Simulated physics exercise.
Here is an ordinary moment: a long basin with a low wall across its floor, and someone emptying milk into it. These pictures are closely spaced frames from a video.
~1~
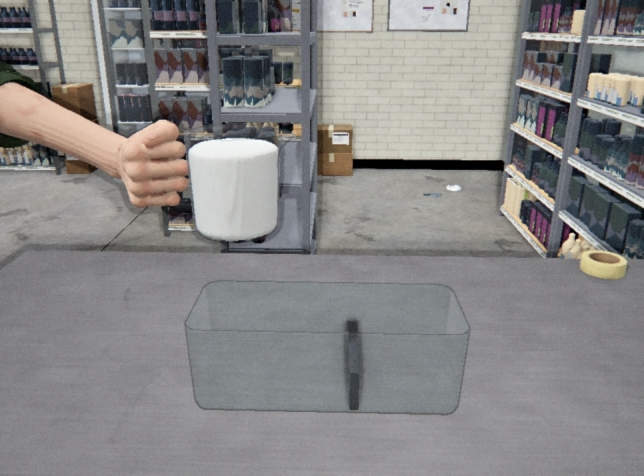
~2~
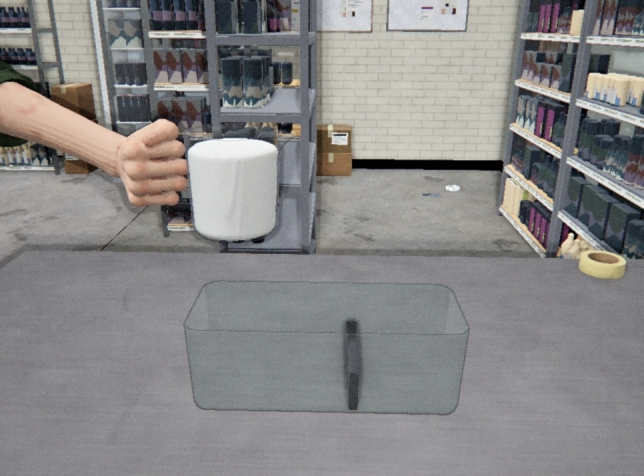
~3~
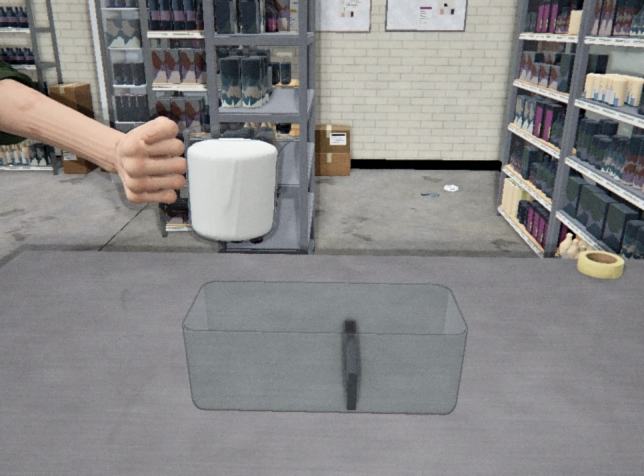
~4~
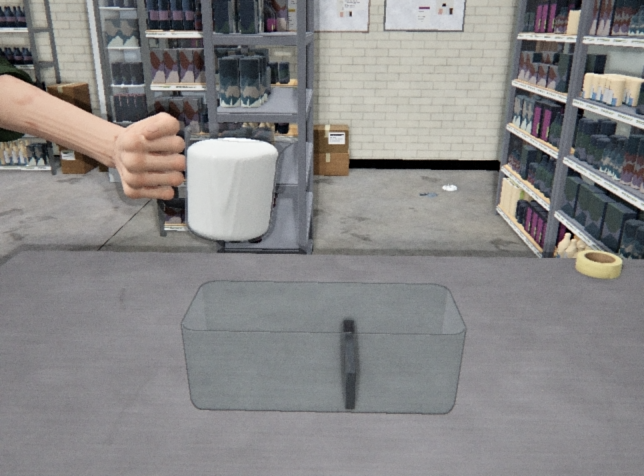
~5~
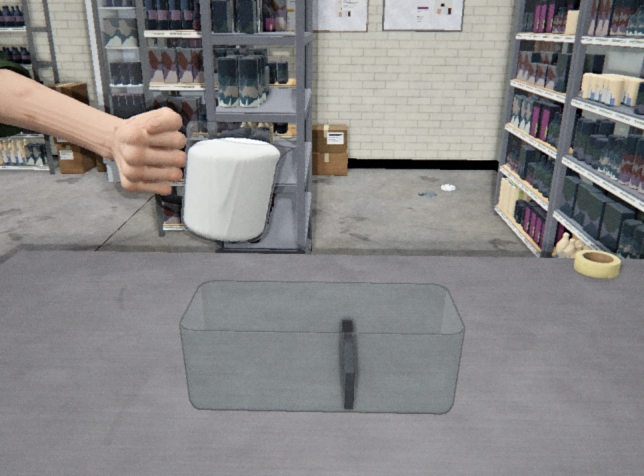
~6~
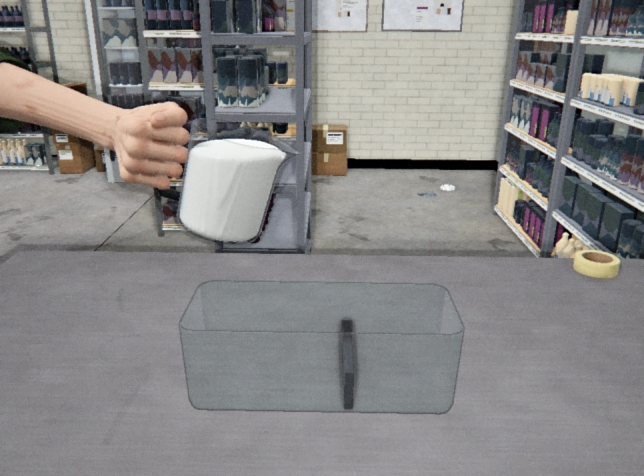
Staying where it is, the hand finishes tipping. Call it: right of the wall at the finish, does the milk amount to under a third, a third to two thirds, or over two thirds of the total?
A third to two thirds of the total.
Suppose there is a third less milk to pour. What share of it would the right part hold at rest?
About 10 per cent.
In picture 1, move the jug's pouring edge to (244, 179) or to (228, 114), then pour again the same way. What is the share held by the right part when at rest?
5 % and 5 %.
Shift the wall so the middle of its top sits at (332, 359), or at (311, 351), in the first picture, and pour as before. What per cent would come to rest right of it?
About 75 per cent on the first try, and 95 per cent on the second.
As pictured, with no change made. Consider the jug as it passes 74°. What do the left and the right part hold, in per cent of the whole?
Left 0 %, right 5 %.
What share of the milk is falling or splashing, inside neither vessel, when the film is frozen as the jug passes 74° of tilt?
It works out to about 20 percent.
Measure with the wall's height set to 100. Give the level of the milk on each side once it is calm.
30 % left, 40 % right.
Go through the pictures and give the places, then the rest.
In the first frame, it leans 0°; its right rim is at (295, 134); the milk meets the walls at (191, 146) and (279, 147); the long basin's rim runs from (196, 305) to (461, 309); the wall's top is at (353, 346).
In the second frame, it leans 1°; its right rim is at (295, 135); the milk meets the walls at (191, 146) and (278, 147).
In the third frame, it leans 3°; its right rim is at (295, 137); the milk meets the walls at (190, 145) and (278, 148).
In the fourth frame, it leans 6°; its right rim is at (296, 141); the milk meets the walls at (190, 145) and (279, 149).
In the fifth frame, it leans 10°; its right rim is at (298, 146); the milk meets the walls at (192, 146) and (282, 150).
In the sixth frame, it leans 15°; its right rim is at (301, 152); the milk meets the walls at (192, 149) and (287, 152).
A moment on, the jug is tipped part way and 75 per cent is still to pour, 1 is left of the wall and 4 right of it.
Next, the jug is tipped right over and 24 per cent is still to pour, 19 is left of the wall and 34 right of it.
Then the jug is tipped right over and 3 per cent is still to pour, 48 is left of the wall and 43 right of it.
Later the jug is tipped right over and 0 per cent is still to pour, 55 is left of the wall and 44 right of it.
At rest 55 per cent lies left of the wall, 44 right of it and 1 outside.
